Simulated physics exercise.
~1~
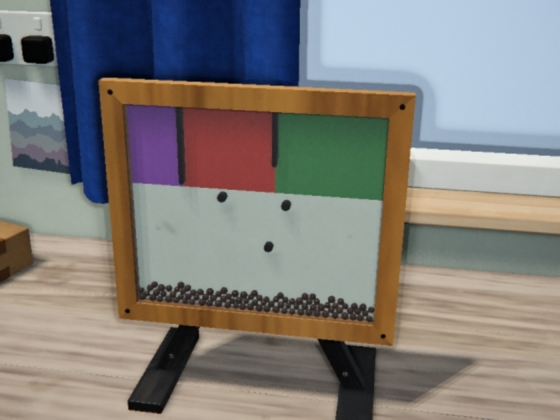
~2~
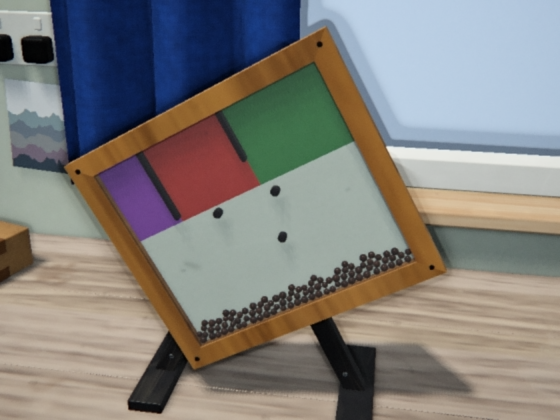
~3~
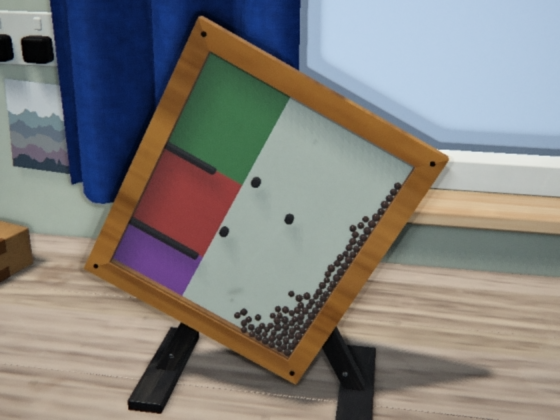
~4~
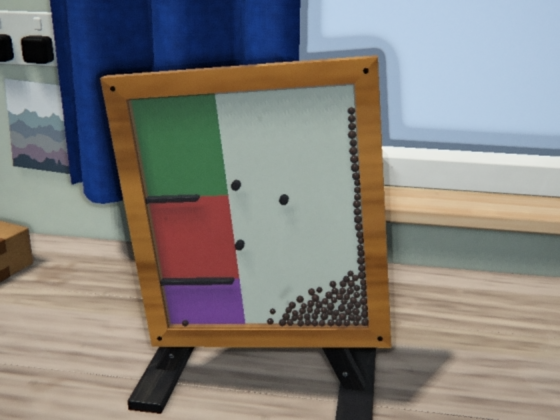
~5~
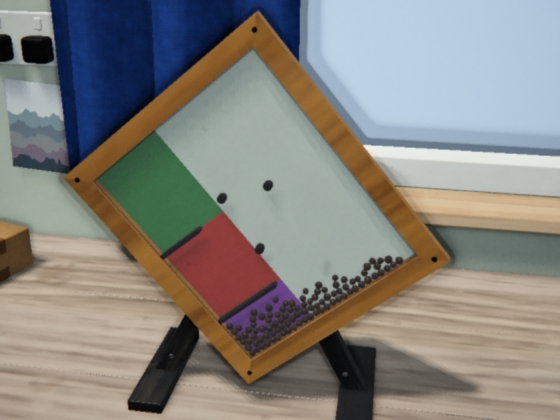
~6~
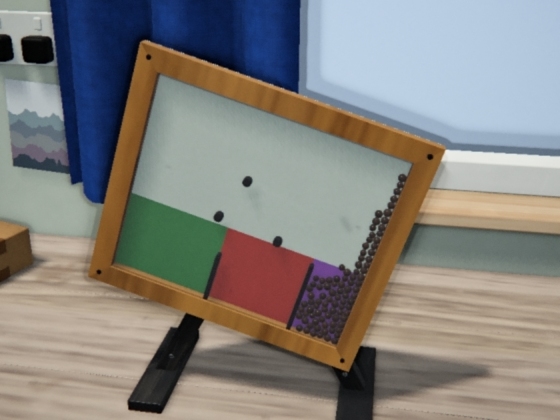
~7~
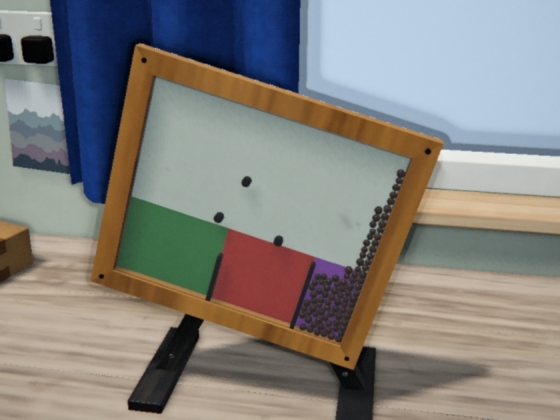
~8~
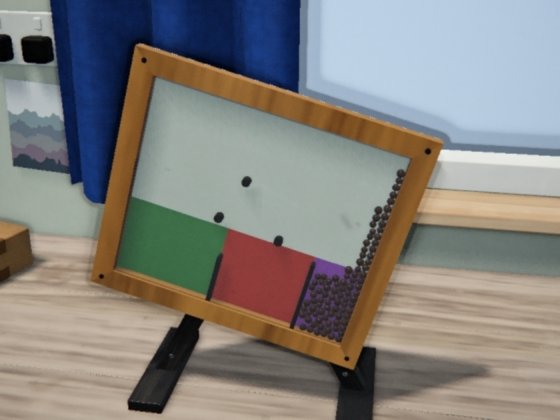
The clip opens on a wooden-framed, see-through case standing upright on dark feet, with purple, red and green pockets along its top and small dark round pellets spread across the bottom. The case begins turning anticlockwise, and the pellets slide and heap toward the lower right. As it reaches its side, a thin column of them clings along the right edge above the pile. Turning further, the pellets spill into the purple pocket, now at the bottom. The case stops nearly upside down, tilted, with most pellets filling purple, the rest stacked up the right side, and red and green empty.
